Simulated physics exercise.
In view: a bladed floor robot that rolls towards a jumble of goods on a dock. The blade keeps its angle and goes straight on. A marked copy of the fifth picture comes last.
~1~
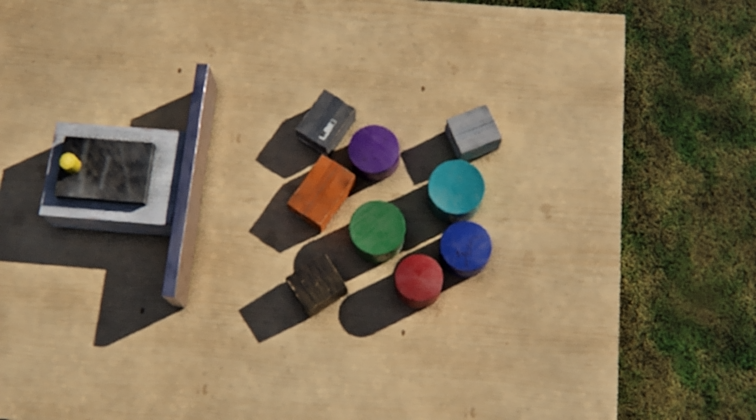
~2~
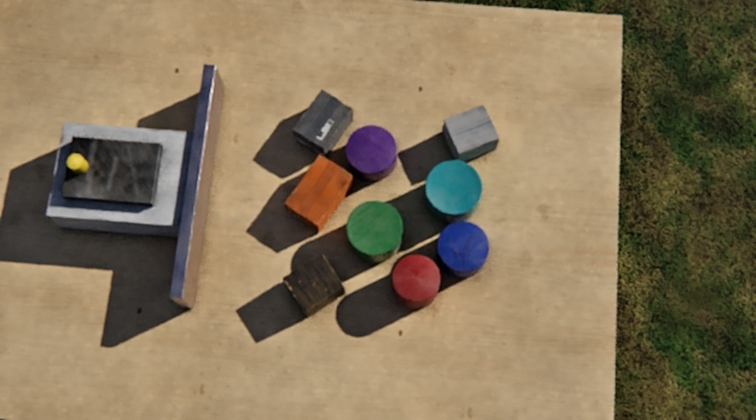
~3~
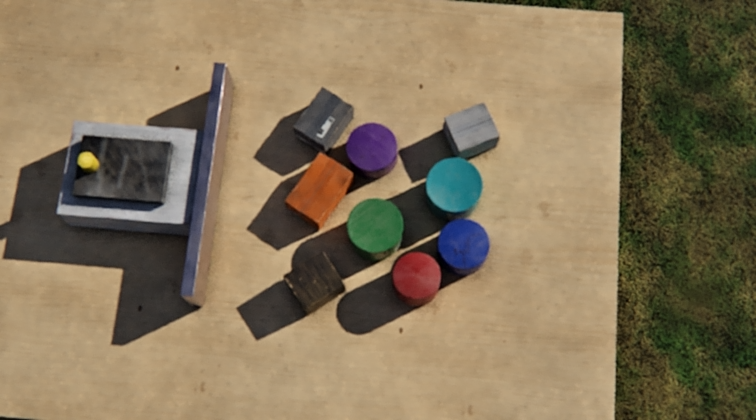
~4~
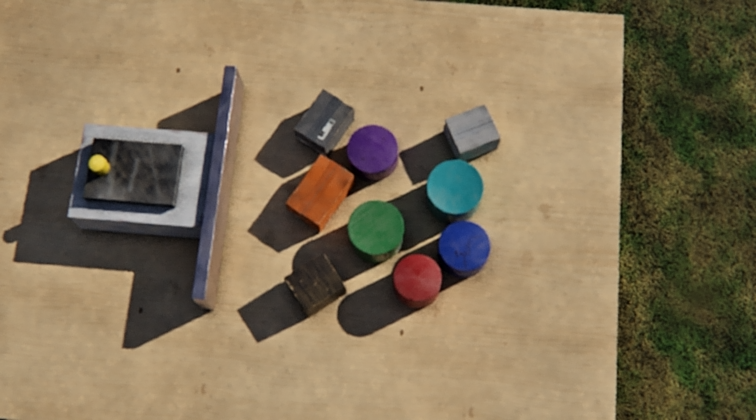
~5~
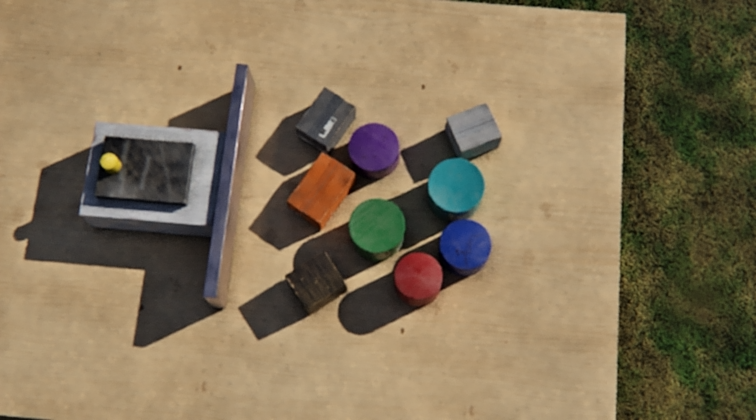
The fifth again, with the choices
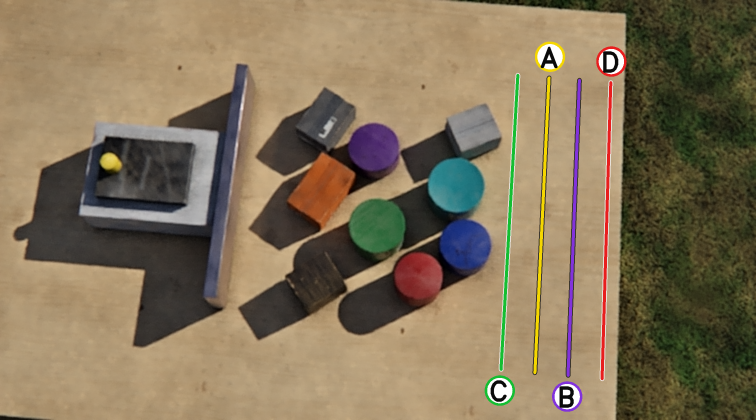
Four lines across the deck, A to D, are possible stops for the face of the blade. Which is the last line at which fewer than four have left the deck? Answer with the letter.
It should halt at A.
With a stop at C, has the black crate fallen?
By then, no.
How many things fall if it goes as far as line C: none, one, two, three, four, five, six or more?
By then, none.
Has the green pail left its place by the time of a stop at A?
By then, yes.
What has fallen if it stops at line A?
The blue canister goes over.
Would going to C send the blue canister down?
By then, no.
On the marked copy, A at (542, 219); B at (574, 222); C at (510, 216); D at (607, 224).
Taking A. A third of the way, robot (266, 180); black crate (369, 291); grey parcel (376, 123).
Two thirds of the way, robot (380, 190); blue canister (538, 259); white box (543, 110).
When it is over, robot (468, 197); blue canister over the edge; turquoise pail (615, 211); one fallen.
As for the rest, B drops four; C is within the limit but short; D drops eight.
